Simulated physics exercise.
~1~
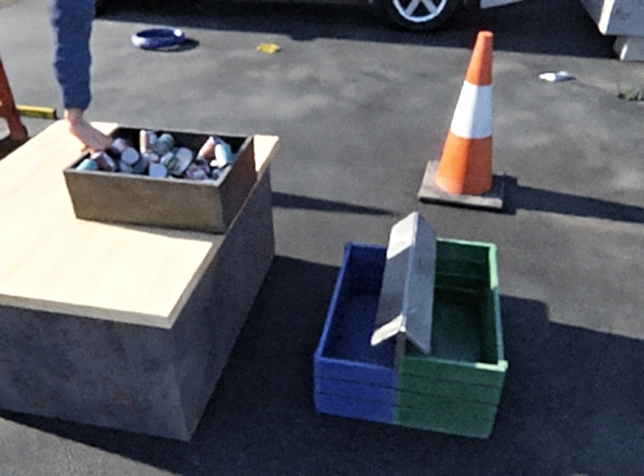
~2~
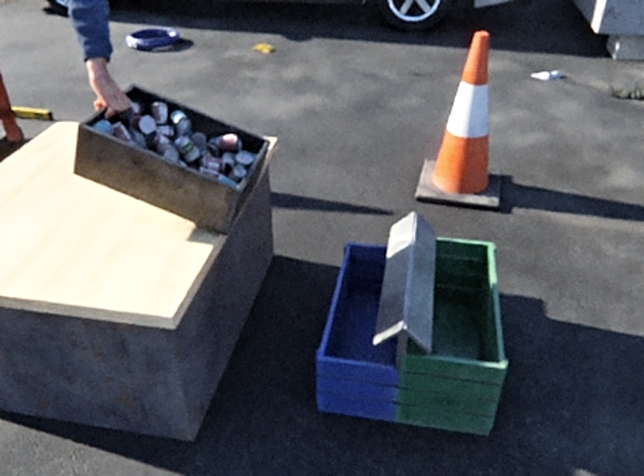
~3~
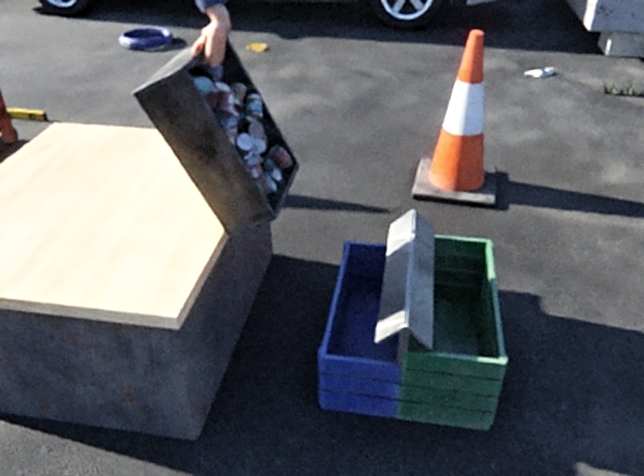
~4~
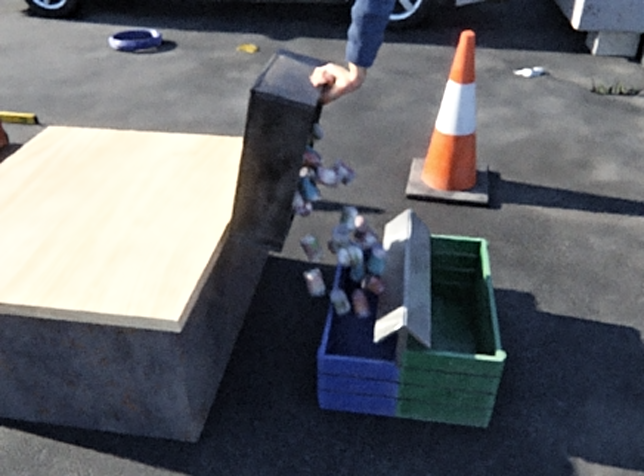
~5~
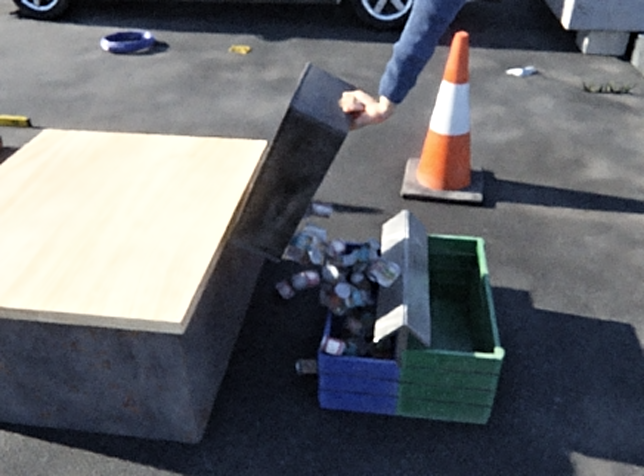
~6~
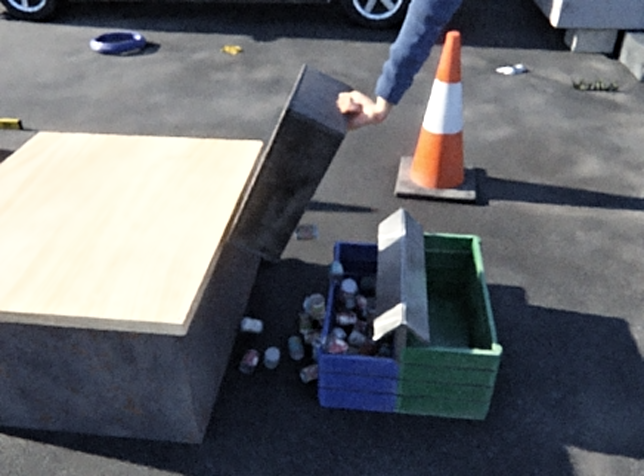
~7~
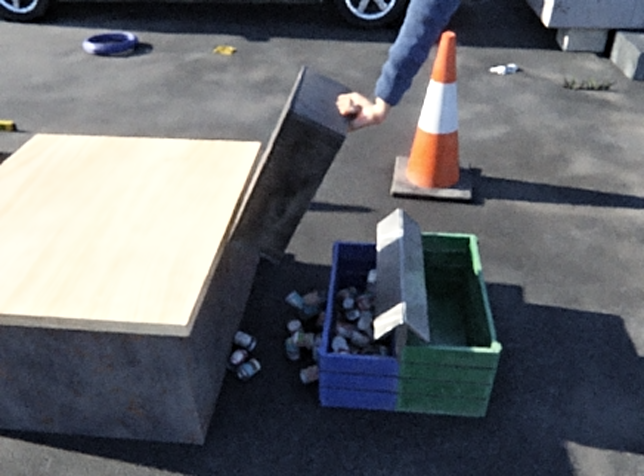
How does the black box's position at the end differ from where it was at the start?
At the start it sat upright on top of the bench, near the far end. By the end it had moved to the right and was held steeply tipped over the bench's right edge, with its open side facing down toward the blue trough.
